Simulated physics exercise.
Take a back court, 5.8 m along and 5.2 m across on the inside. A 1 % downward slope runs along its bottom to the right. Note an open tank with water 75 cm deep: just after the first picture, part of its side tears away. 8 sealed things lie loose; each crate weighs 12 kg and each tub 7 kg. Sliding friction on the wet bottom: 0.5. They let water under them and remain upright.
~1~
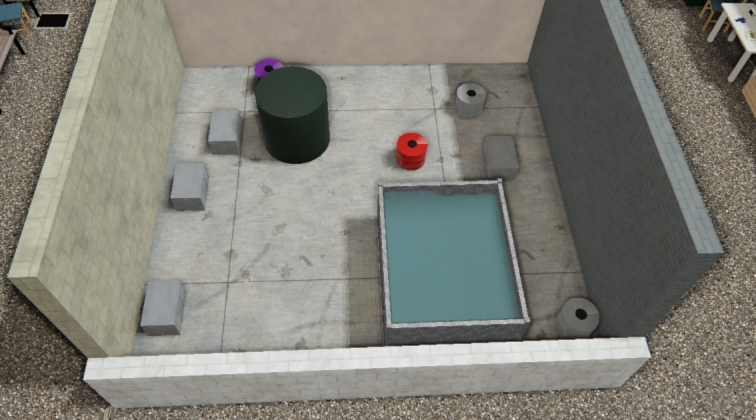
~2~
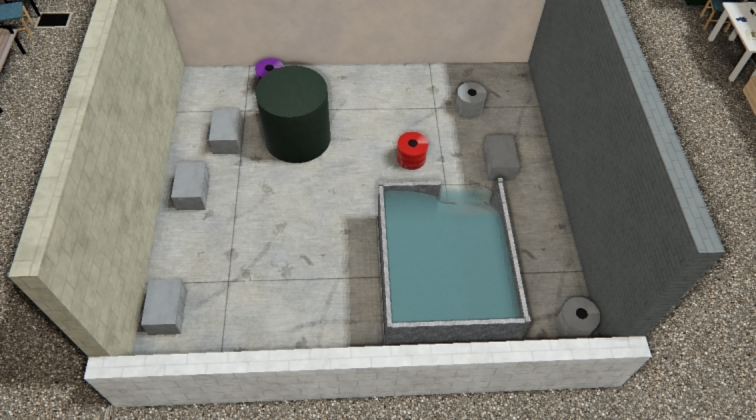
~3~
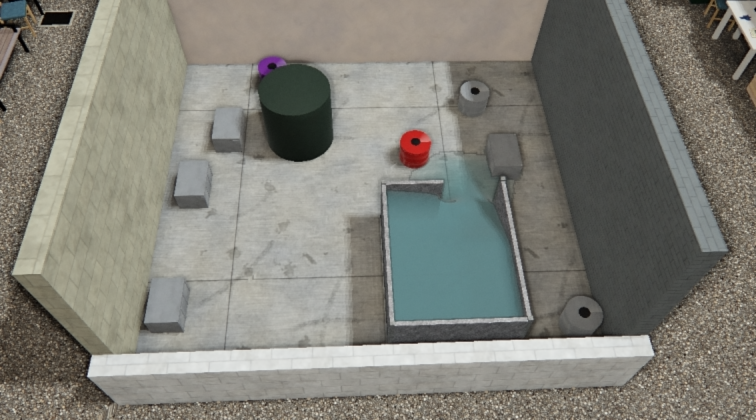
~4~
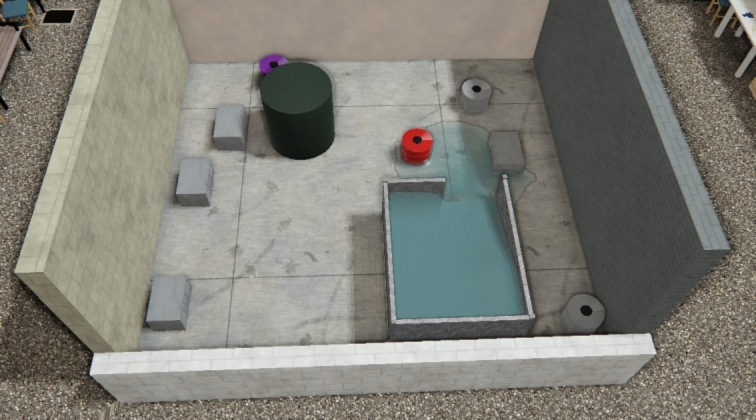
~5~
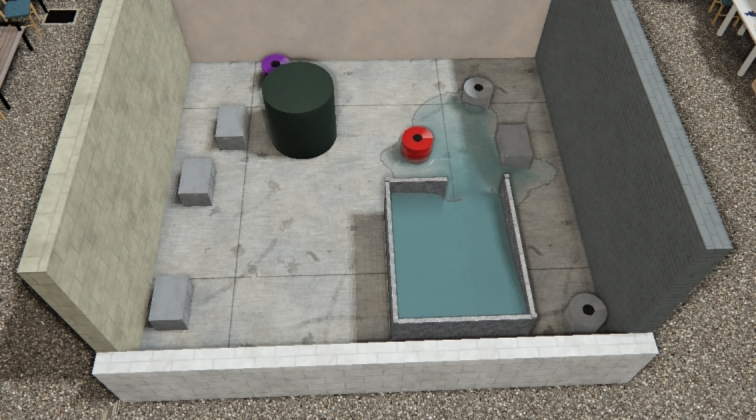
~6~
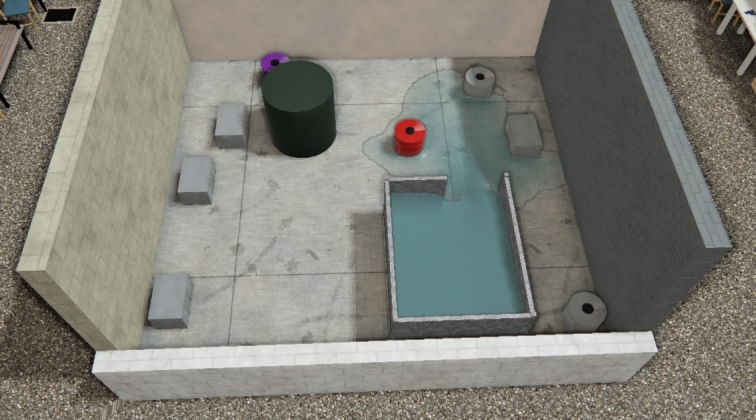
Water pours through a gap in the tank's back wall, spreads and nudges the red tub.
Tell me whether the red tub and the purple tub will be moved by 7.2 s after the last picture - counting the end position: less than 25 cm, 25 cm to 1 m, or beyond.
In order: The red tub goes a long way; the purple tub goes a long way.
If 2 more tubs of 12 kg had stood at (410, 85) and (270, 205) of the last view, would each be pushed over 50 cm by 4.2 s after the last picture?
So it goes across the line, then behind the line.
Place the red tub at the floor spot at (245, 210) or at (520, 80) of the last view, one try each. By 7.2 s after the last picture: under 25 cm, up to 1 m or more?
Try one, it is swept a long way; try two, it is swept a long way.
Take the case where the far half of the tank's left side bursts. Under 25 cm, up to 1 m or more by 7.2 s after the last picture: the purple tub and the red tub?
Here's how it goes: The purple tub winds up well off, and the red tub scarcely moves.
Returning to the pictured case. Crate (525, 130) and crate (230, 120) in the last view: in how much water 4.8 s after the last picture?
Depth approx. 15 cm / 4 cm.
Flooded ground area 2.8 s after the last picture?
18 m2.
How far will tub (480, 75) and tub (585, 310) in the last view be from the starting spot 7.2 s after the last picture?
Taken in order, the shifts are 450 cm and 10 cm.
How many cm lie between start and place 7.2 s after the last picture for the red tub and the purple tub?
I'd estimate about 200 and 400 cm, in that order.
Then, 0.9 s after the last picture the red tub is near (354, 96), 1.3 m from its start, aground; the purple tub is near (275, 63), 0.0 m from its start, aground; 2 afloat.
Then, 2.8 s after the last picture the red tub is near (242, 80), 2.9 m from its start, afloat; the purple tub is near (216, 93), 1.1 m from its start, aground; 3 afloat.
Then, 4.8 s after the last picture the red tub is near (224, 125), 2.8 m from its start, afloat; the purple tub is near (178, 185), 2.6 m from its start, afloat; 4 afloat.
Then, 7.2 s after the last picture the red tub is near (340, 237), 2.0 m from its start, afloat; the purple tub is near (202, 291), 4.0 m from its start, afloat; 7 afloat.
